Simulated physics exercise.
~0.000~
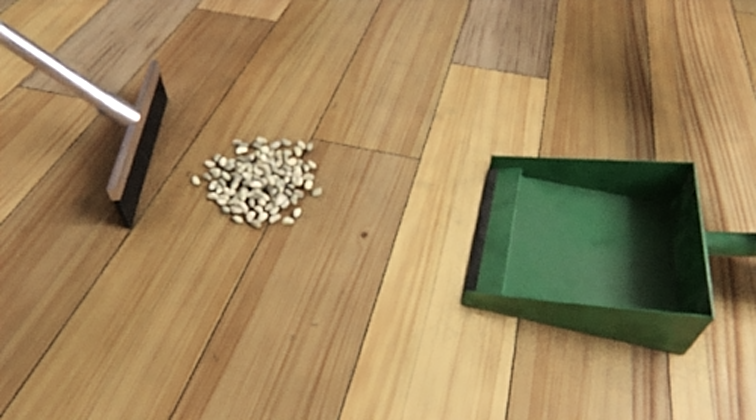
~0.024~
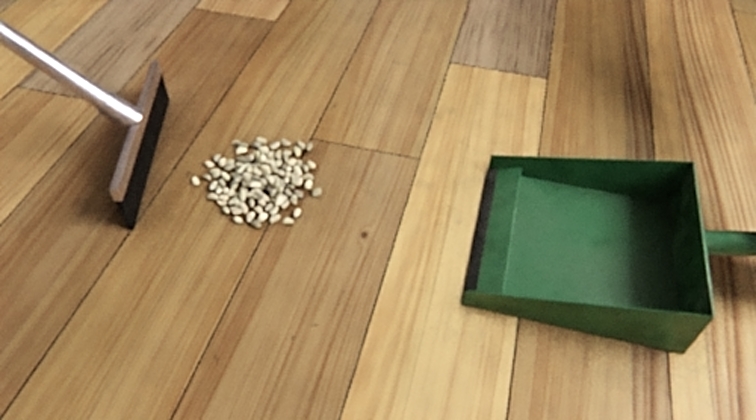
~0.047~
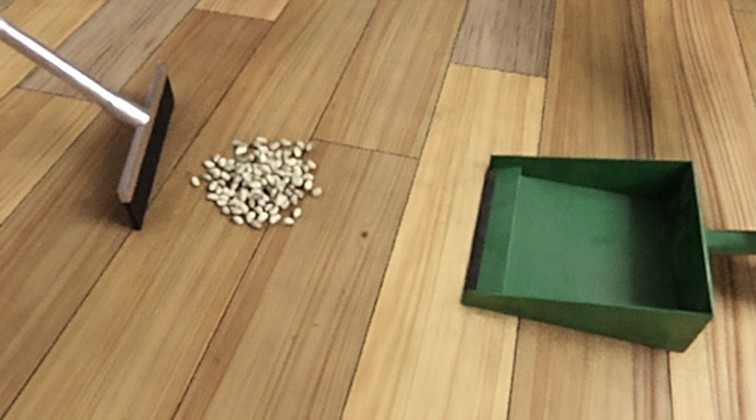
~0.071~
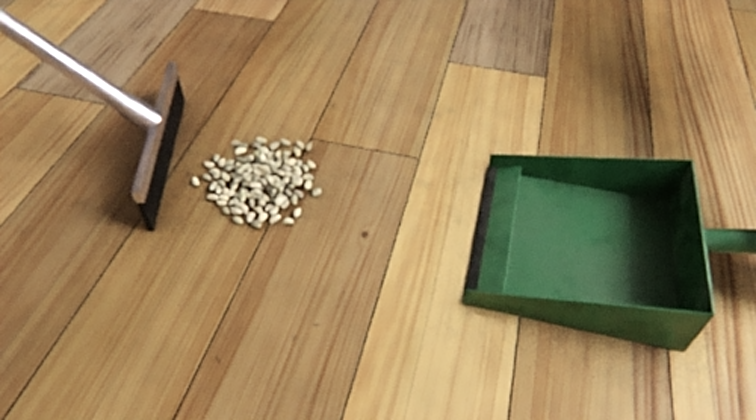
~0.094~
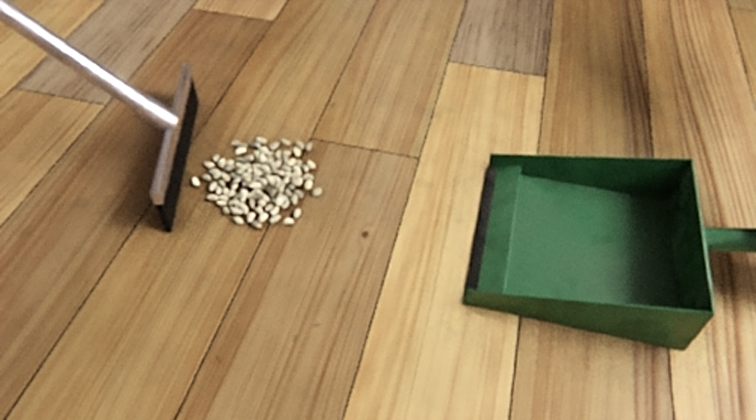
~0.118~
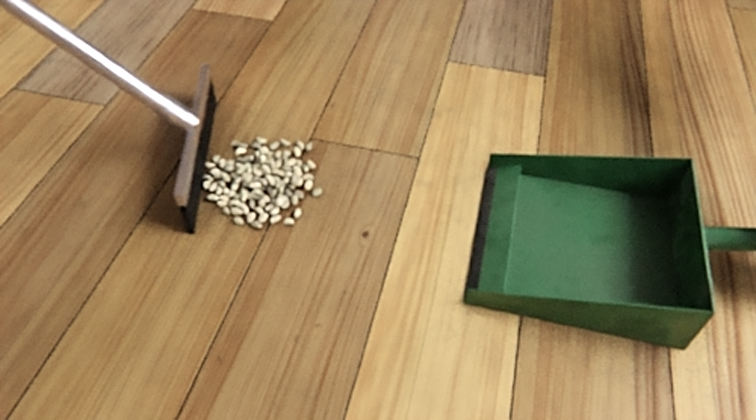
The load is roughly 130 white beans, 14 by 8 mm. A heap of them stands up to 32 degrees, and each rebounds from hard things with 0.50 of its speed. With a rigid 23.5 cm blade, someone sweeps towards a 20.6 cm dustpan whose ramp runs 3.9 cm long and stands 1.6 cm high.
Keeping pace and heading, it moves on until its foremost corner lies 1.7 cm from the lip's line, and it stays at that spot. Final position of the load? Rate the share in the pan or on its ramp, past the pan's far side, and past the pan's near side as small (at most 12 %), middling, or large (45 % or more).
Pan: Middling; far side: Middling; near side: Small.
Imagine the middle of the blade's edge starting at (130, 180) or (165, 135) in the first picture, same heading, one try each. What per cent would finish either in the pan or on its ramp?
Some 15 and 15 per cent.
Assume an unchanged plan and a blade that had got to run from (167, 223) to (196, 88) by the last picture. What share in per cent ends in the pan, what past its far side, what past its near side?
You'd see pan at 10, far at 20 and near at 5.
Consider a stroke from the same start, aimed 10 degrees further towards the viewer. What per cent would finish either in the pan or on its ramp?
20 %.
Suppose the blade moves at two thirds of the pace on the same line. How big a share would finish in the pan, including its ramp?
About 15 %.
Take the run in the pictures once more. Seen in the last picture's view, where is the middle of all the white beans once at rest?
(486, 178) or so.
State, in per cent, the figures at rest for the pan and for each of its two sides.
Pan 20, far side 35, near side 5.
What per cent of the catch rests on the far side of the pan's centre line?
Roughly 80 per cent.
After 0.27 s, middle of the blade 19 cm from the lip; 0 % over the lip, far side 10 %, near side 0 %.
After 0.37 s, middle of the blade 9 cm from the lip; 0 % over the lip, far side 25 %, near side 0 %.
After 0.61 s, middle of the blade 5 cm from the lip; 20 % over the lip, far side 35 %, near side 5 %.
In the end, at 2.9 s, pan 20 %, far side 35 %, near side 5 %, in front of the lip or behind the blade 40 %.
